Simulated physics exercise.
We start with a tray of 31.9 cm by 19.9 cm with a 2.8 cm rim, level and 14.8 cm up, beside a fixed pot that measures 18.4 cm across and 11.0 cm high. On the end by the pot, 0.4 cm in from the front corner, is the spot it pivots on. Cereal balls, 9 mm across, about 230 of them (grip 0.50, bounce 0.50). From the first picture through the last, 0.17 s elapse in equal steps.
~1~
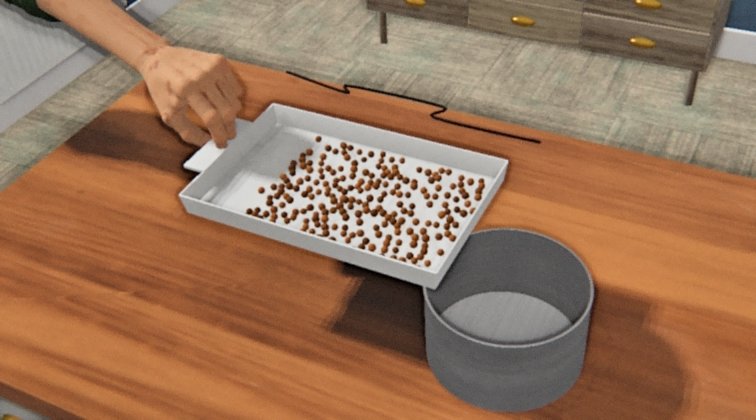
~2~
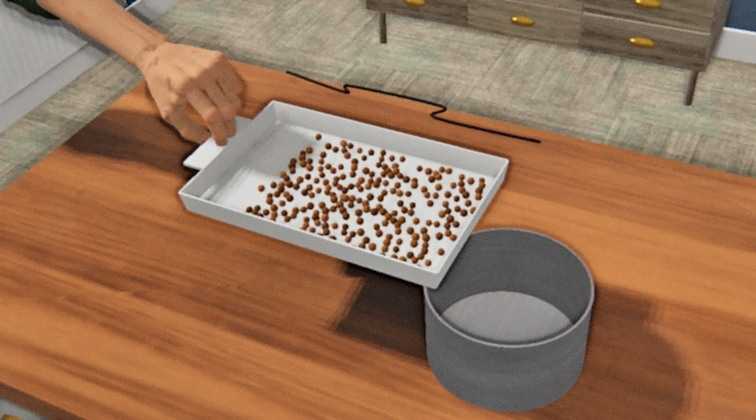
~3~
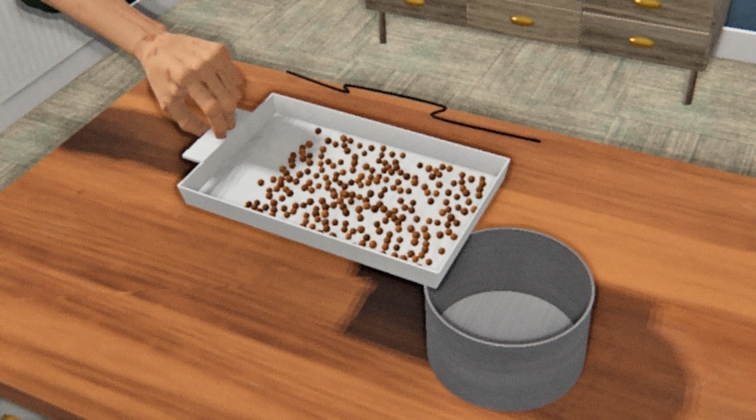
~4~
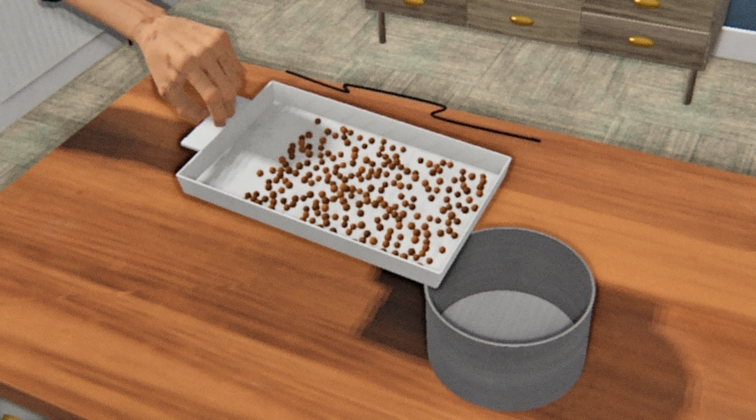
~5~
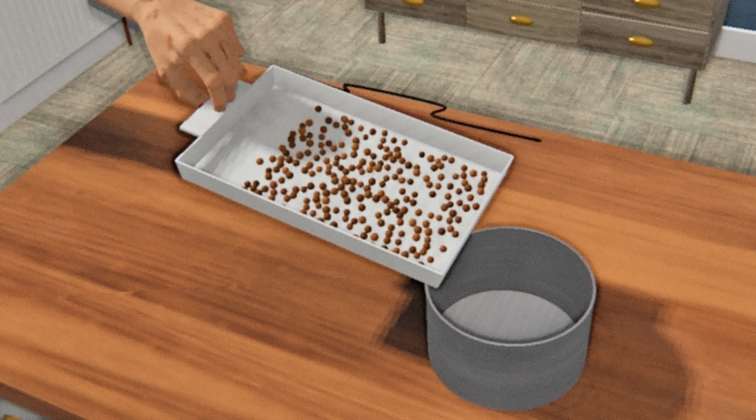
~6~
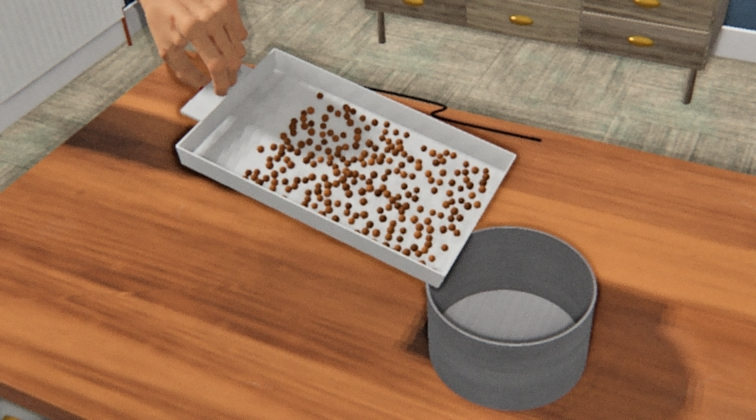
On a wooden tabletop, a hand gradually raising the left end of a white tray of brown cereal balls beside a grey pot.
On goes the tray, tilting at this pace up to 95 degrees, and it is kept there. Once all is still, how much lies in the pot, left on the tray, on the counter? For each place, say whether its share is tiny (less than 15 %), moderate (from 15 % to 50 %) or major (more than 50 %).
In order: Pot: It will be a majority. Tray: It will be a small minority. Counter: It will be a small minority.
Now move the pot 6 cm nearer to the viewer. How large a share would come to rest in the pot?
Then roughly 85 percent would land in it.
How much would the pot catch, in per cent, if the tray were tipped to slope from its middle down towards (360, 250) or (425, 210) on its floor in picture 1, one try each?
Near 0 and 75 per cent, in that order.
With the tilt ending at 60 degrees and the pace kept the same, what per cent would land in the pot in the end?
I'd say close to 15 percent.
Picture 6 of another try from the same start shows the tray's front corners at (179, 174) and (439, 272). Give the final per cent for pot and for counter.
You'd end with pot at 0 and counter at 95.
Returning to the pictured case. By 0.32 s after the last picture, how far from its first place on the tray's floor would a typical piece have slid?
7 cm.
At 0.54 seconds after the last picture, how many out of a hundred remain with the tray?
90 %, give or take.
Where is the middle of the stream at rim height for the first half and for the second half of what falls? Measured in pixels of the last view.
Roughly (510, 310) to start, and after that (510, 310).
Then, 0.32 s after the last picture, tilt 53 degrees; the tray holds 100 %, the pot 0 %.
Then, 0.54 s after the last picture, tilt 81 degrees; the tray holds 90 %, the pot 5 %.
Then, 0.86 s after the last picture, tilt 95 degrees; the tray holds 30 %, the pot 60 %.
In the end, pot 95 %, tray 0 %, counter 5 %.
